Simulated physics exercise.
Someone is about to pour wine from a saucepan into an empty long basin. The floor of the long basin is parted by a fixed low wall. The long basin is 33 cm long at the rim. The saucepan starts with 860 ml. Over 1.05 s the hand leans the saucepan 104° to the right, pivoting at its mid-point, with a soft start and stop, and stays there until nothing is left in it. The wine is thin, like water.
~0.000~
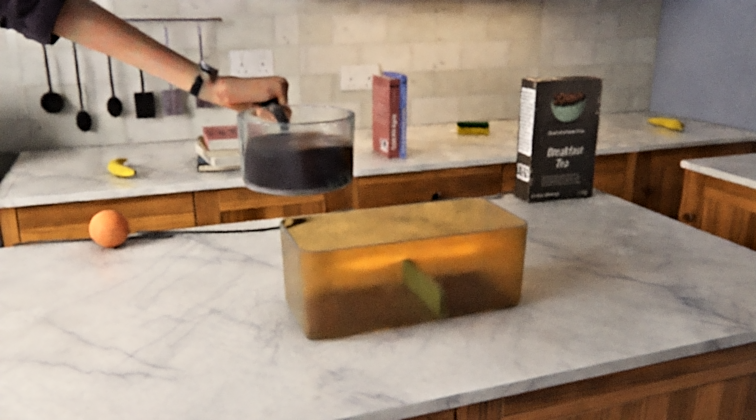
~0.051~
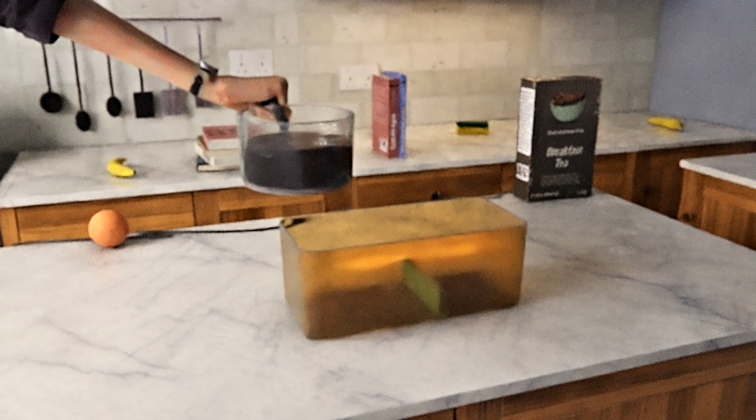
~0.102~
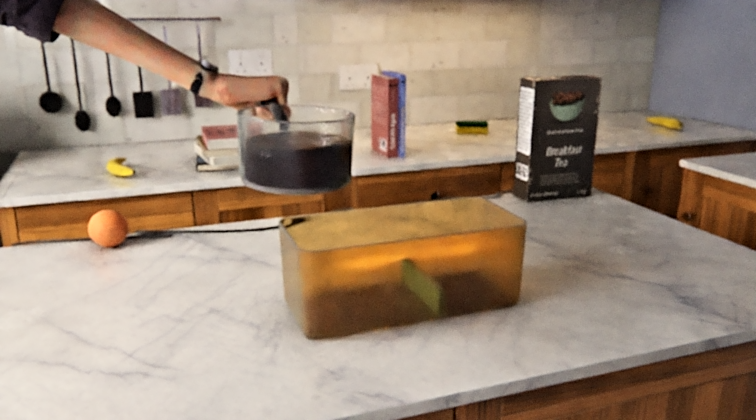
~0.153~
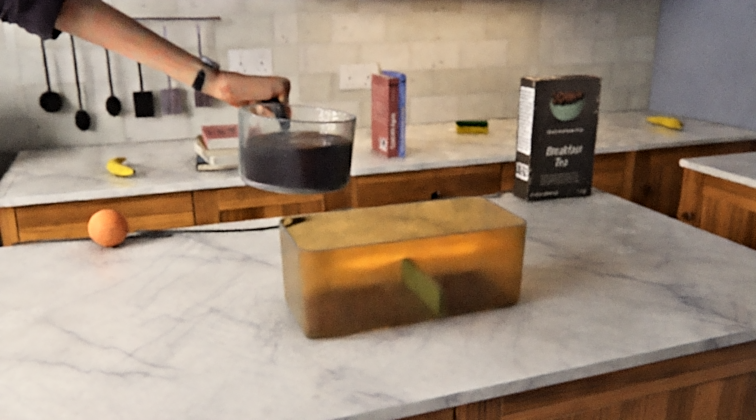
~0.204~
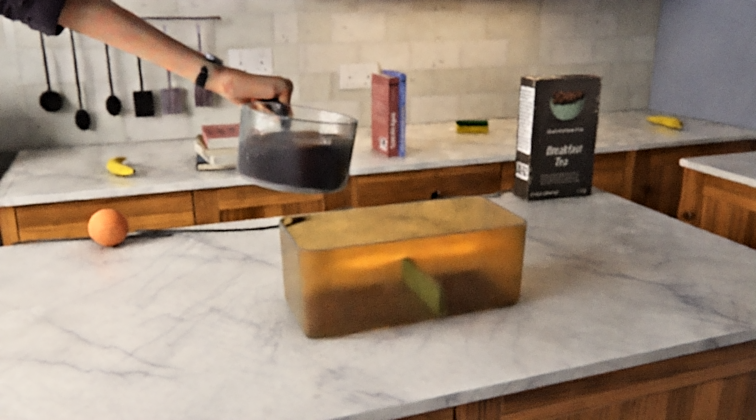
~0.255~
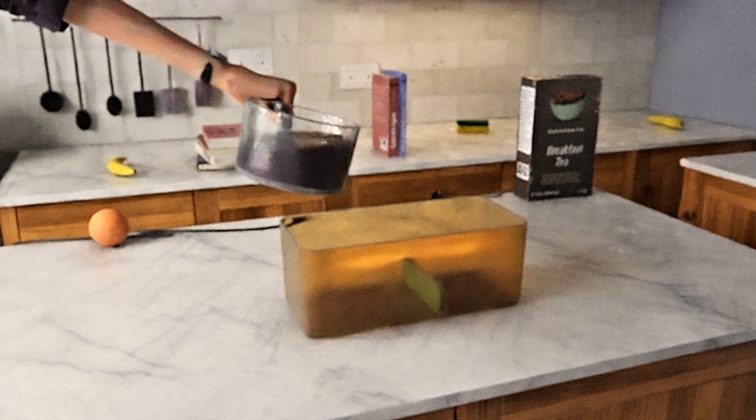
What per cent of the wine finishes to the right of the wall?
About 6 per cent.
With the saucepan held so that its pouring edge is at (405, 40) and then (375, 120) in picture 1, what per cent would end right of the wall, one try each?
First 85, then 20 per cent.
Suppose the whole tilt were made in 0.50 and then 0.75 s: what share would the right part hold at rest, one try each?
First 15, then 10 per cent.
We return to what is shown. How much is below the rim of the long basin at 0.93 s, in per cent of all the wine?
Near 72 in a hundred.
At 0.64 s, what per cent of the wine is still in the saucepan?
About 70 per cent.
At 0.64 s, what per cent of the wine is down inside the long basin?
Some 5 per cent.
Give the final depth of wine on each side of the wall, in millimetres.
Some 30 mm on the left and 2 mm on the right.
After 0.64 s the tilt is 70° and 71 per cent is still to pour, 5 is left of the wall and 0 right of it.
After 0.93 s the tilt is 101° and 18 per cent is still to pour, 70 is left of the wall and 1 right of it.
After 1.23 s the tilt is 104° and 2 per cent is still to pour, 91 is left of the wall and 6 right of it.
After 1.55 s the tilt is 104° and 0 per cent is still to pour, 93 is left of the wall and 6 right of it.
In the end 93 per cent lies left of the wall, 6 right of it and 0 outside.
